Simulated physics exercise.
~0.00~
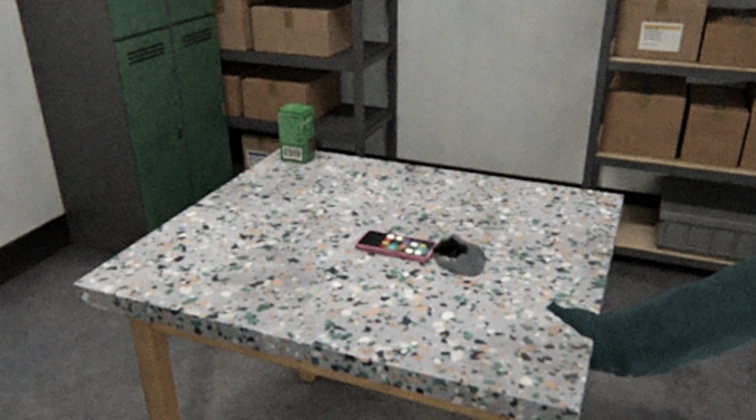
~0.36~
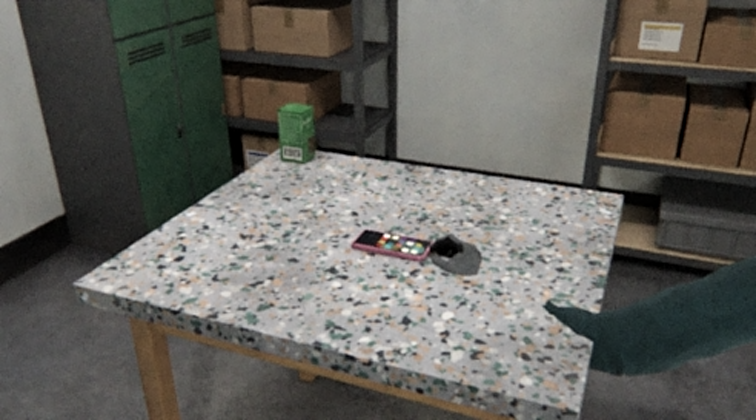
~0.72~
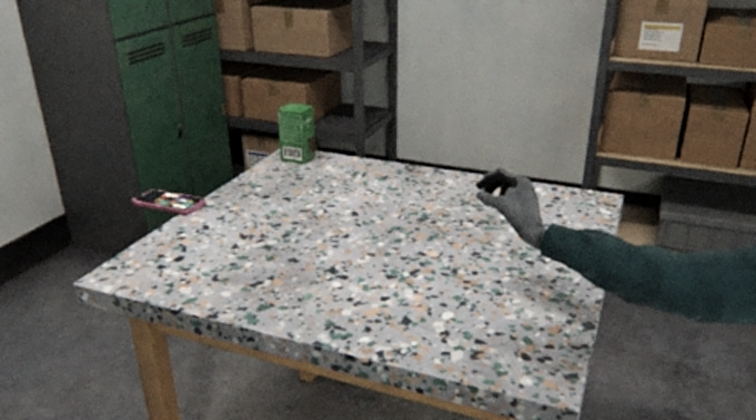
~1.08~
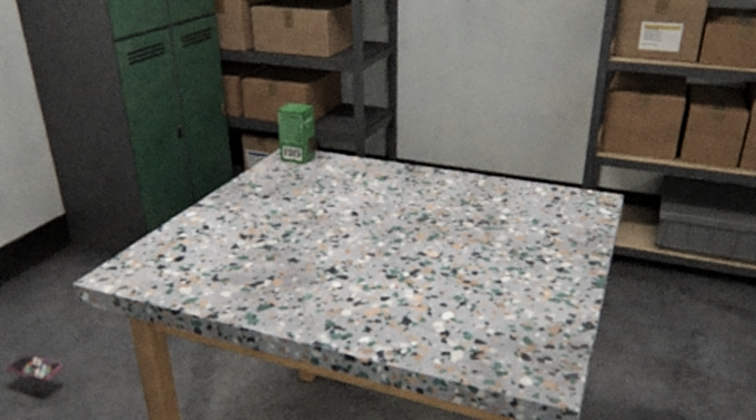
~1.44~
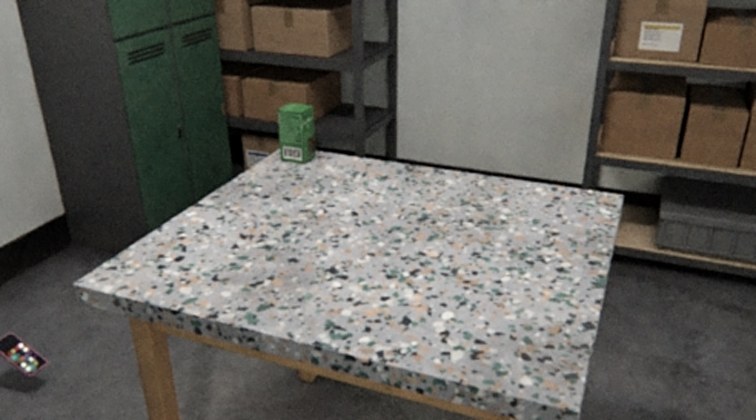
At the start, a pink phone lies near the middle of a speckled table, with a dark gloved hand beside it, a green-sleeved arm at the right edge, and a green carton standing at the back. The phone shifts slightly left as the hand pushes it. It then shoots left past the table's edge, while the hand, now clear of it, draws back on the right. The phone drops toward the floor at the lower left as the arm leaves view. At the end, it is off the table at the far left, turned and slightly higher, while the carton stands unmoved.
